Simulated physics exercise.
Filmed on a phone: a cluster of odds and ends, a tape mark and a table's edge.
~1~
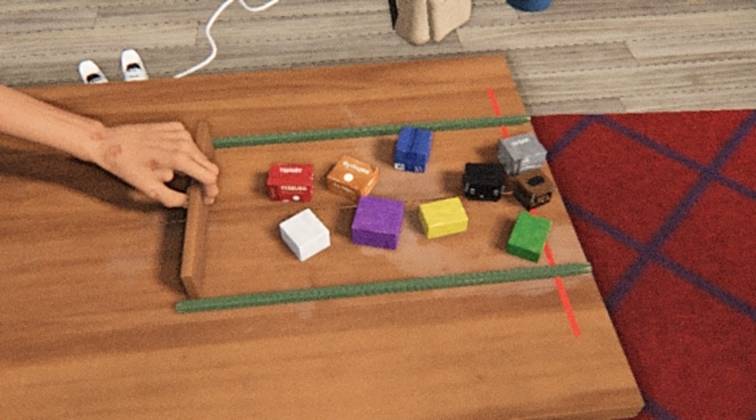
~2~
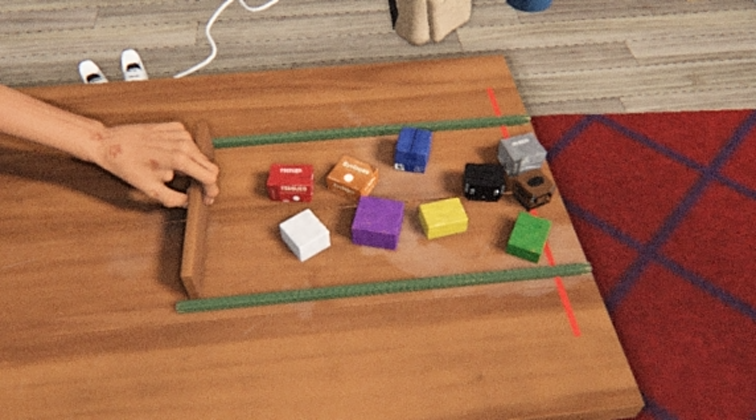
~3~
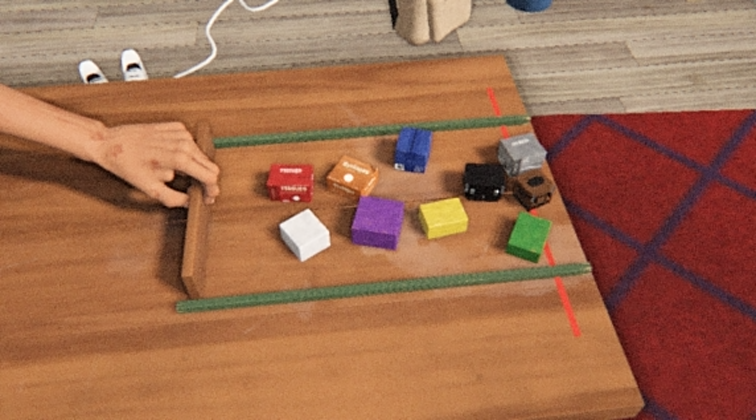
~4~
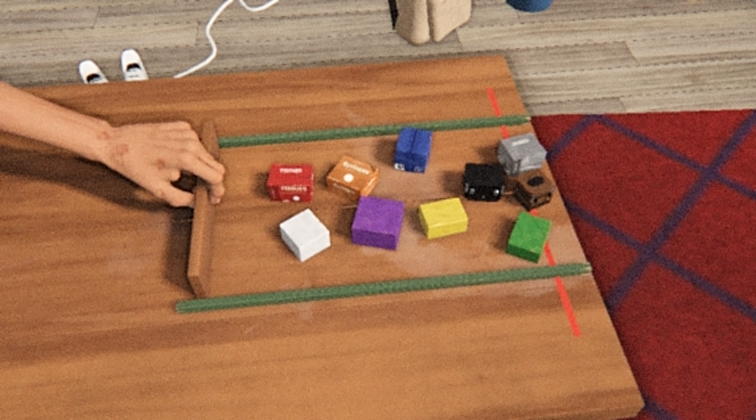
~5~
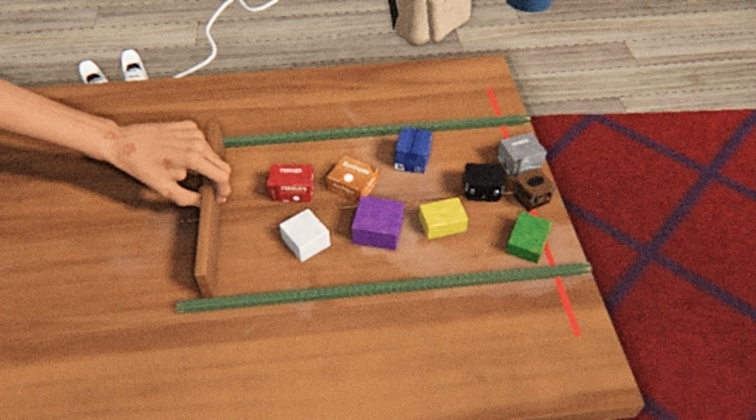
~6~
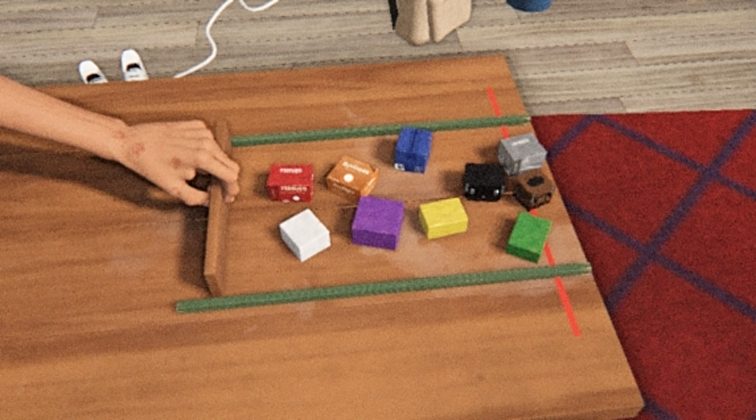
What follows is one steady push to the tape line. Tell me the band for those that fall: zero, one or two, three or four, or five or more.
The number that fall off is five or more.
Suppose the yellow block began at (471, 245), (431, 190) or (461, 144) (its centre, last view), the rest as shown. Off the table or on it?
Place by place, it comes down; is lost; tumbles off.
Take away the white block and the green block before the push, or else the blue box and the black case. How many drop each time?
It would be 5 and 5.
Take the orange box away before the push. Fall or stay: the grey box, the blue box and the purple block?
The grey box is lost; the blue box remains up; the purple block comes down.
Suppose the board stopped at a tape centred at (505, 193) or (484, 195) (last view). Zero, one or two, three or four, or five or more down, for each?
For each place: More than four; 3 or 4.
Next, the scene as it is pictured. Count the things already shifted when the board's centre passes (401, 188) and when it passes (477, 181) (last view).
9 and 10.
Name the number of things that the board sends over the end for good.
Fallen: 6.
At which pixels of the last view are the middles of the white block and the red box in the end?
The white block at (556, 218), the red box at (541, 161).
Soon after, none off yet; grey box at rest near (521, 155); brown case at rest near (533, 190); green block at rest near (529, 237).
At rest, the number that fall off is five or more; fallen, orange box, purple block, yellow block, black case, brown case and grey box.
